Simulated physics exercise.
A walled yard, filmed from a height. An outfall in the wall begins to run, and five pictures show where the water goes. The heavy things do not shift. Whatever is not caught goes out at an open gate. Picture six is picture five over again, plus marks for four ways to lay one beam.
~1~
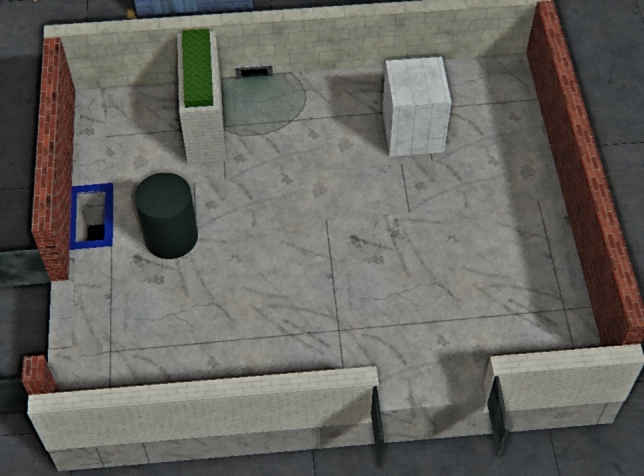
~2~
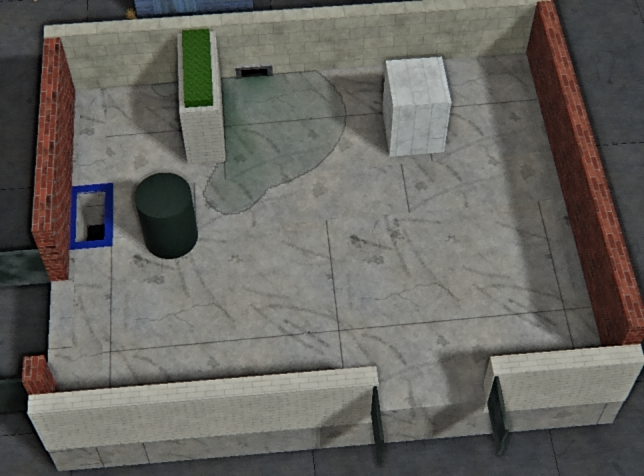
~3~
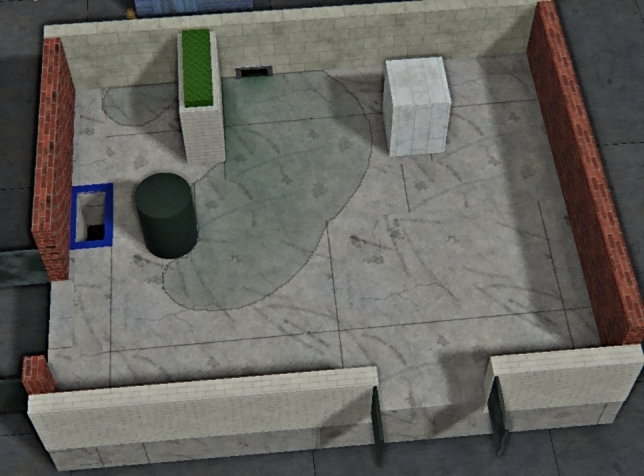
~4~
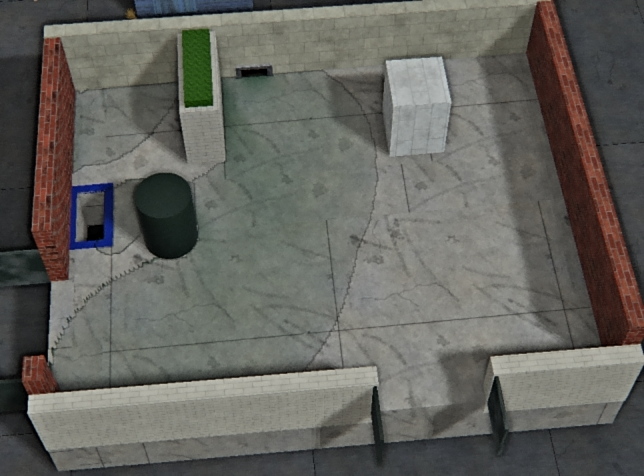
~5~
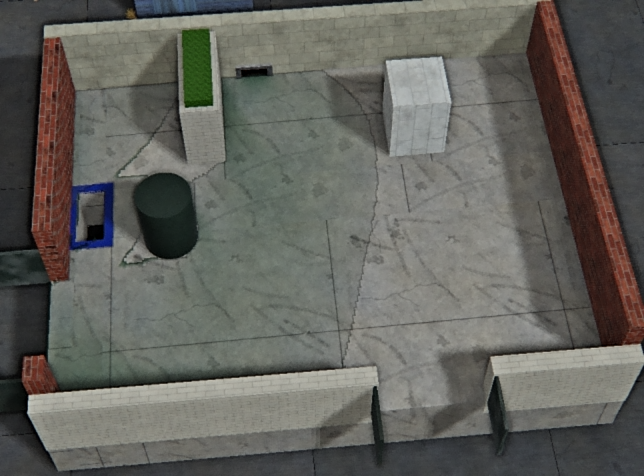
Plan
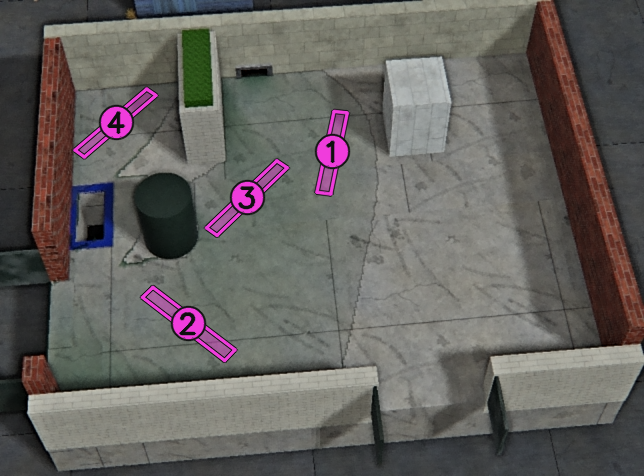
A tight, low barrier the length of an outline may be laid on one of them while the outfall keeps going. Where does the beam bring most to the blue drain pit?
3.
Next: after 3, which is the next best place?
Here it is place 2.
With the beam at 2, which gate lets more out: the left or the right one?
The left one.
On the marked copy, 1 from (323, 193) to (340, 112); 2 from (147, 292) to (229, 355); 3 from (211, 231) to (282, 164); 4 from (79, 153) to (151, 92).
If 1 is chosen, about 10 % of the stream goes into the blue drain pit, about 90 % out by the gates.
If 2 is chosen, about 22 % of the stream goes into the blue drain pit, about 78 % out by the gates.
If 3 is chosen, about 51 % of the stream goes into the blue drain pit, about 49 % out by the gates.
If 4 is chosen, about 9 % of the stream goes into the blue drain pit, about 91 % out by the gates.
